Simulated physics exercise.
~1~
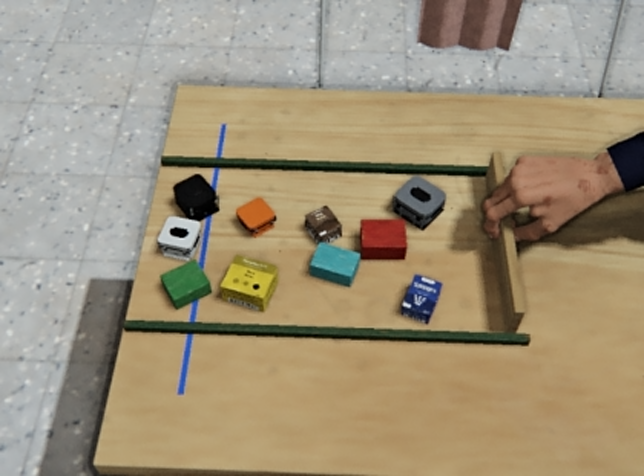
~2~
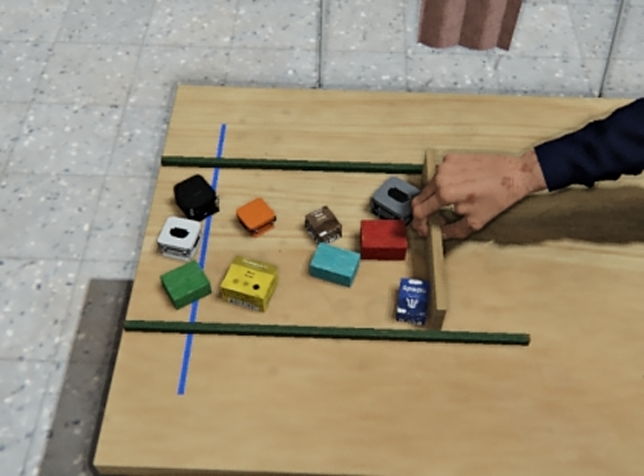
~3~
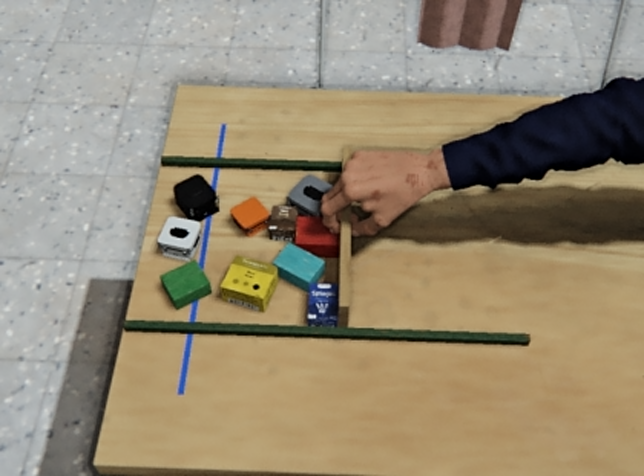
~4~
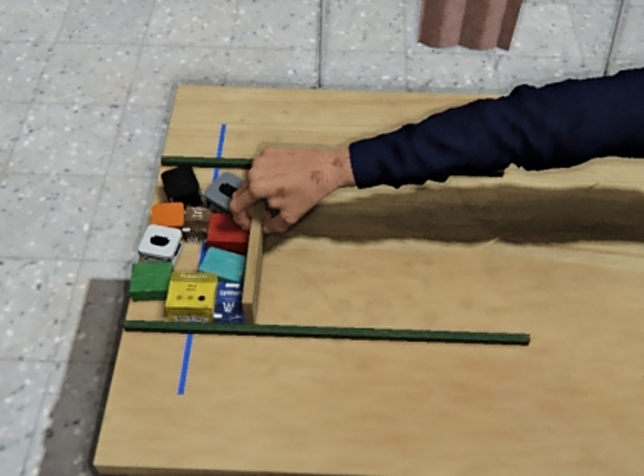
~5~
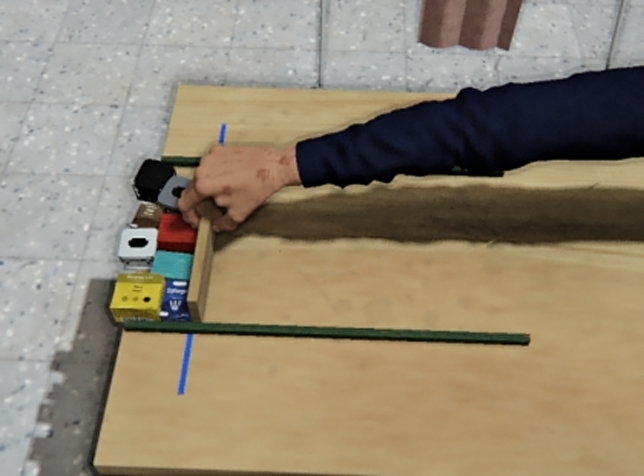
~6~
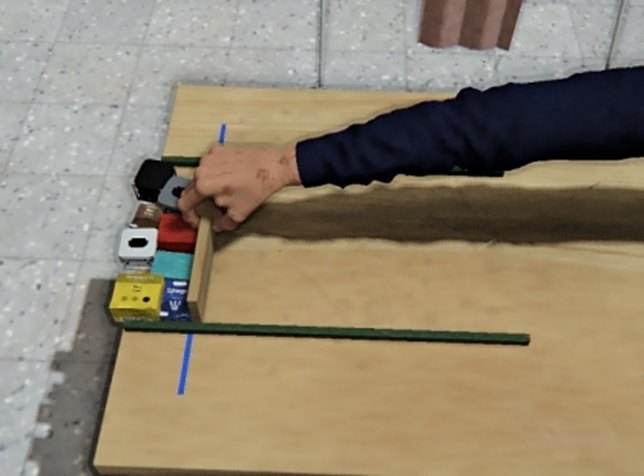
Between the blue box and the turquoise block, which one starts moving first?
The blue box starts moving first, shifting left as the board reaches it. The turquoise block is still at rest then and only moves later as the push continues.
Wooden tabletop with a hand sliding a board left, bunching small blocks and cases at the edge, orange and green ones disappearing.
